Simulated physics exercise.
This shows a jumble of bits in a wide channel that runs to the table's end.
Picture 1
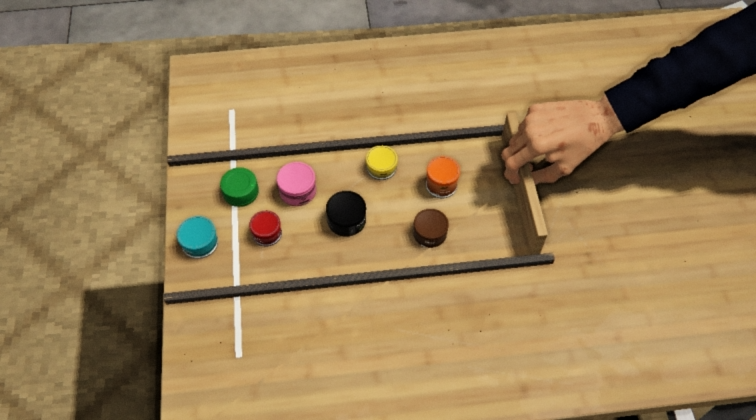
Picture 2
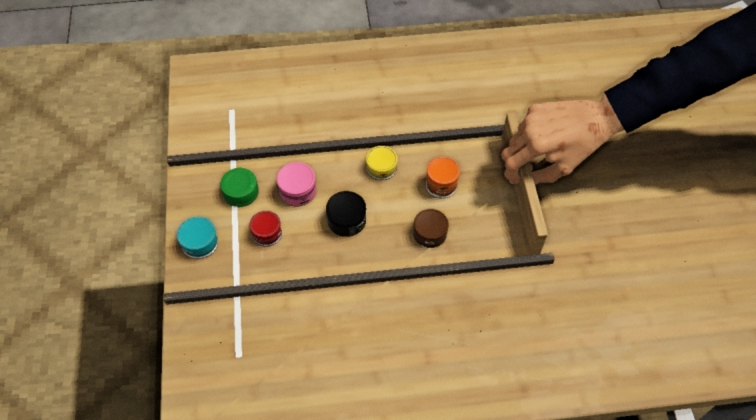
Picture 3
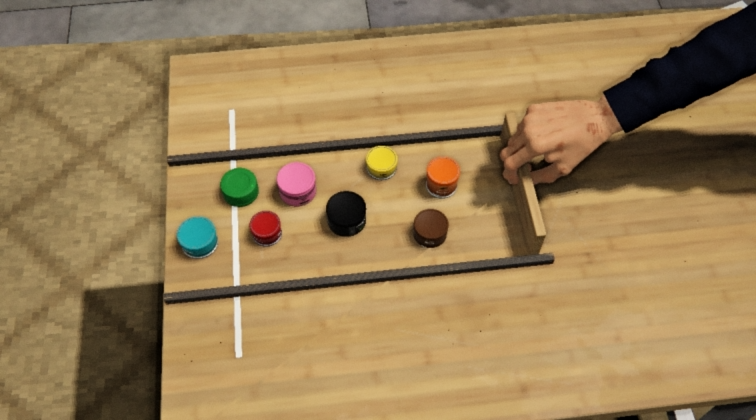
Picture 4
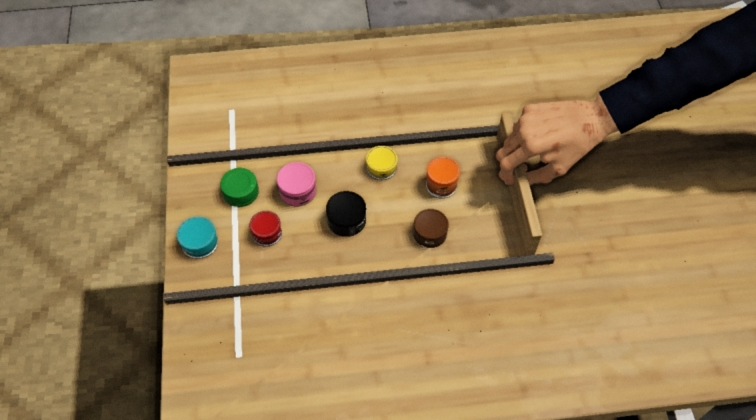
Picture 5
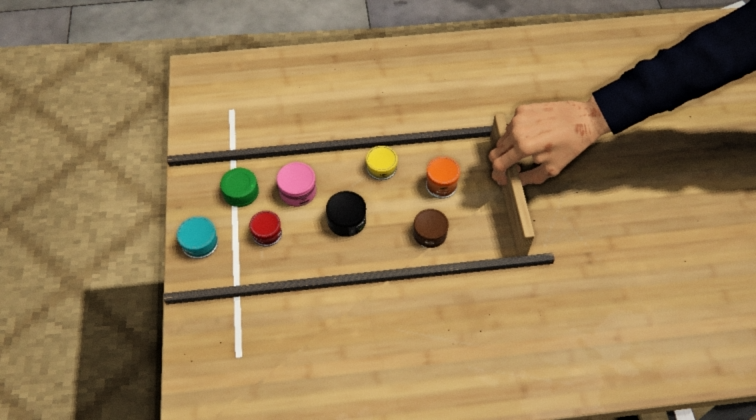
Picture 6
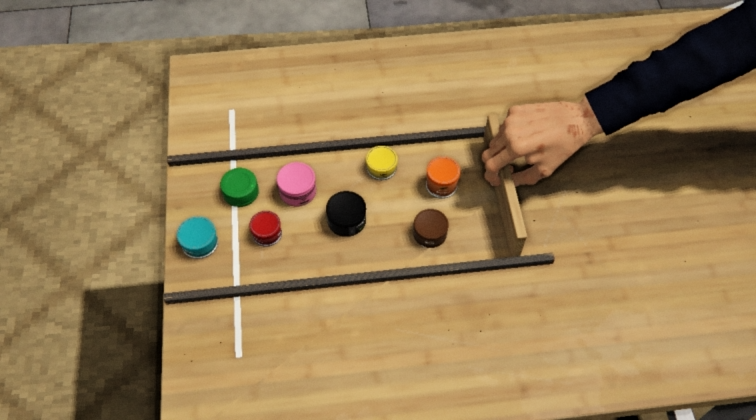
The clip opens on eight colourful round containers scattered between two dark rails on a wooden table, with a white strip crossing near the left end. A hand at the right holds an upright board, still at first, then slides it slightly left towards the containers, which stay where they are.
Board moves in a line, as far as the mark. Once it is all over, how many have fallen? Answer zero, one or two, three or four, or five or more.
When it is over, one or two have fallen.
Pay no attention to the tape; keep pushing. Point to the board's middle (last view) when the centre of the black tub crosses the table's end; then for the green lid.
The middle is at (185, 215) when it's the black tub, and at (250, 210) when it's the green lid.
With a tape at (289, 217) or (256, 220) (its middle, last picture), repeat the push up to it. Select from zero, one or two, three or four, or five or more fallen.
Count at position one: None; at position two: None.
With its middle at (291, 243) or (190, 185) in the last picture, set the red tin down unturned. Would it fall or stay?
First place, it is safe; second place, it is gone.
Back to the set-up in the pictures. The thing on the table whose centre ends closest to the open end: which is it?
The one you want is the red tin.
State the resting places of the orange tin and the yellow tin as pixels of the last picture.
You'll see the orange tin at (216, 197), with the yellow tin at (218, 172).
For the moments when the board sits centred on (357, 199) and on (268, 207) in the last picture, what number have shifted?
One spot: 4. Other spot: 8.
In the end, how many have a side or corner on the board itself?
Looks like 4 of them, all told.
A little later, none off yet; turquoise tin at rest near (198, 238); green lid at rest near (240, 187); red tin at rest near (266, 229).
When it is over, the number that fall off is one or two; down, green lid and turquoise tin.
